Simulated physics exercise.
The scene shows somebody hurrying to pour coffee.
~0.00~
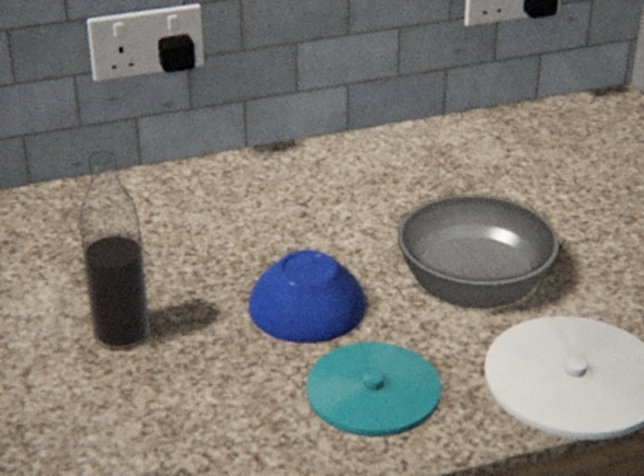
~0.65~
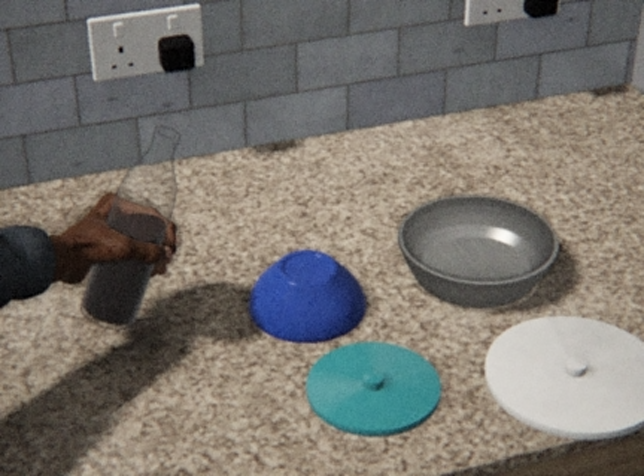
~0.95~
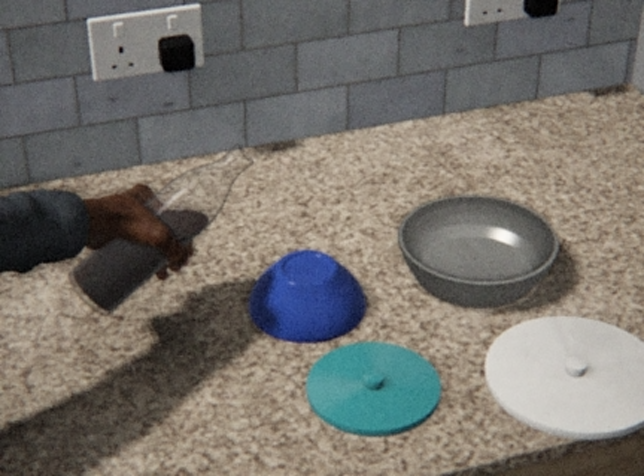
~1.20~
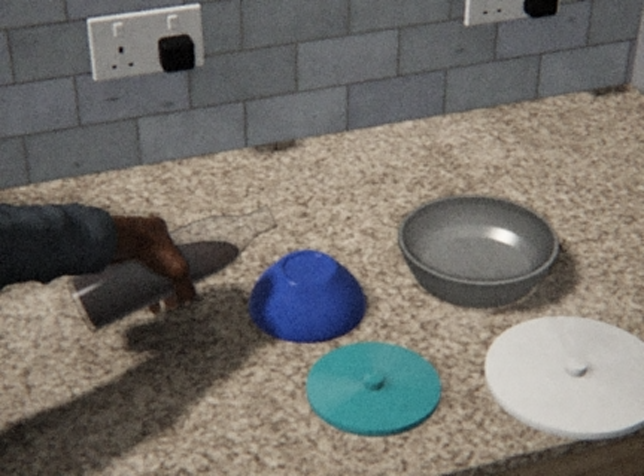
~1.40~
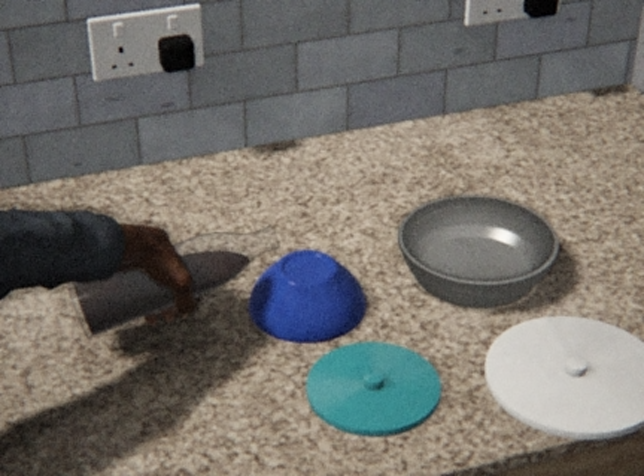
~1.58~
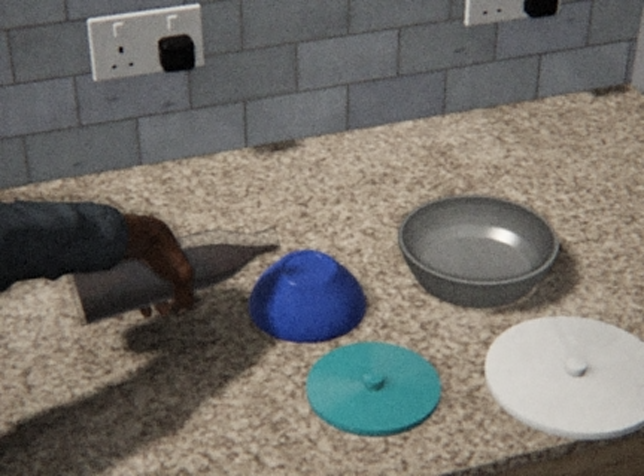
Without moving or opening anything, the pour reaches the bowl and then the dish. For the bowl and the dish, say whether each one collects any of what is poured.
Bowl: Collects none. Dish: Collects some.
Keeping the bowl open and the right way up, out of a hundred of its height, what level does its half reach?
It rises to about 45 per cent of its height.
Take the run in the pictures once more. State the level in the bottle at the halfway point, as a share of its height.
Around 25 percent.
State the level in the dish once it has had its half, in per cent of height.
My estimate is 20 percent.
After 2.3 s, it runs off the upturned base of the bowl.
After 3.2 s, the coffee goes into the dish.
After 4.6 s, the bowl is empty, in a puddle; the dish has its share inside.
